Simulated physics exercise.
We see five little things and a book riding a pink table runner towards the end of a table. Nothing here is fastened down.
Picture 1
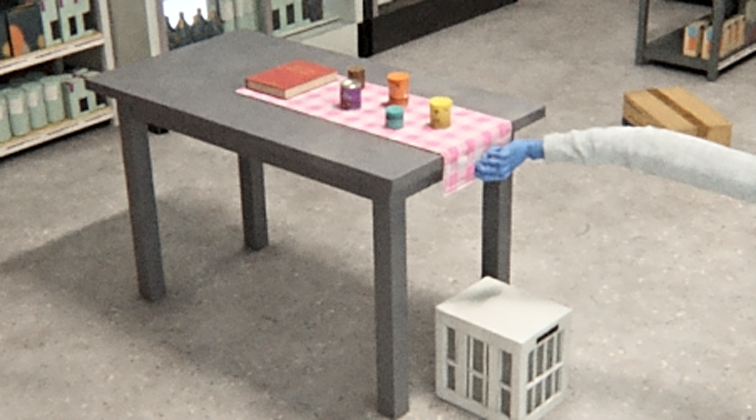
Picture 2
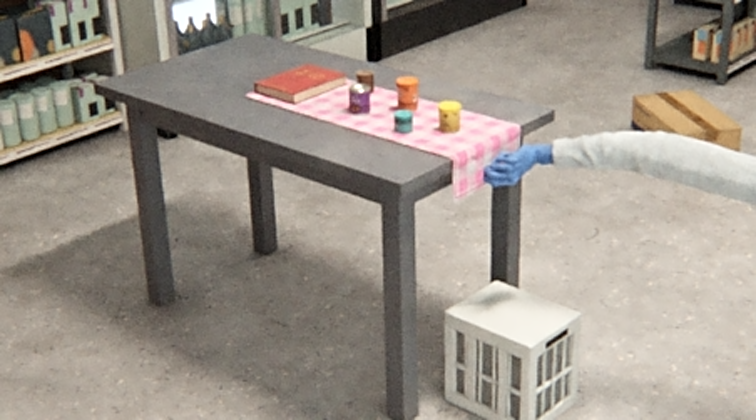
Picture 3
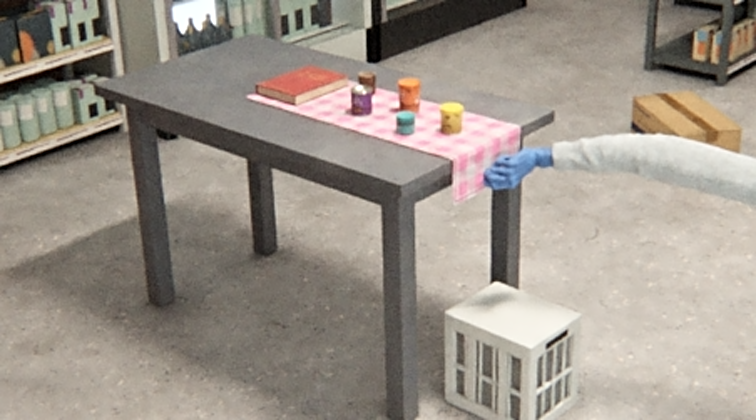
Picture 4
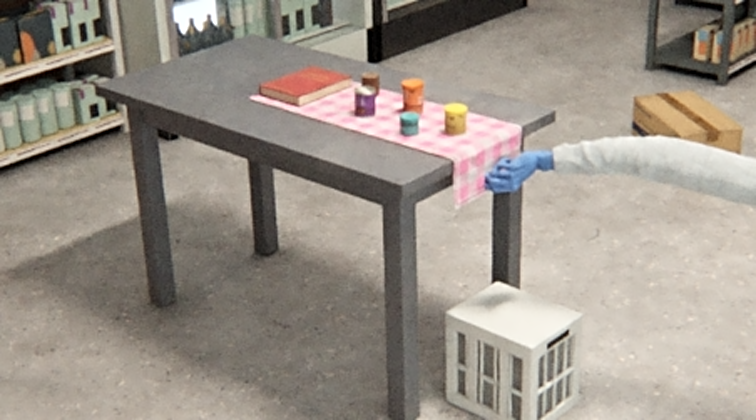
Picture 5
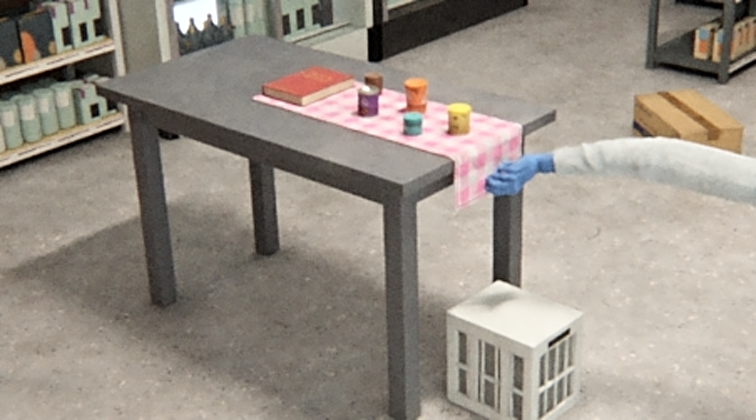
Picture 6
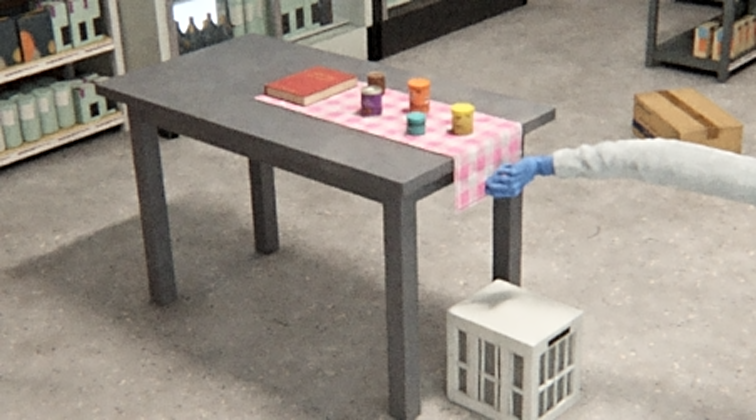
Blue-gloved hand slowly drawing a pink checked runner over a grey table's edge, carrying a red book and small colourful pots along.
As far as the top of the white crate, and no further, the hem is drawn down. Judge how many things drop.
Dropped things in total: Three.
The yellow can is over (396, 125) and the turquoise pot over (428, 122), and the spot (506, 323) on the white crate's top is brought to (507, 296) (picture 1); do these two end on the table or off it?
Result: Yellow can gone, turquoise pot gone.
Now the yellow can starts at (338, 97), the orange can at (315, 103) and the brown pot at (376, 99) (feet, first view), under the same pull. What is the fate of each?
The yellow can will stay where it is, the orange can will stay where it is, and the brown pot will stay where it is.
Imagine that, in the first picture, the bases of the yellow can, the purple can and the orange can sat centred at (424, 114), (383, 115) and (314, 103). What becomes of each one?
Final state: The yellow can is no longer up, the purple can is no longer up, the orange can is still in place.
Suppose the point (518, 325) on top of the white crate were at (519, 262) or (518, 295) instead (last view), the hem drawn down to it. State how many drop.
First case 1, second 2.
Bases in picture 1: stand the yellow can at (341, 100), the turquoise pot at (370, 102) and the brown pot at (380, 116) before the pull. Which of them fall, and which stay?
Outcome: Yellow can stays, turquoise pot stays, brown pot falls away.
Soon after, hem near (490, 252); yellow can gone.
After that, hem on the crate; yellow can, turquoise pot and orange can gone.
In the end, hem on the crate; yellow can, turquoise pot and orange can gone. The count of fallen things is three.
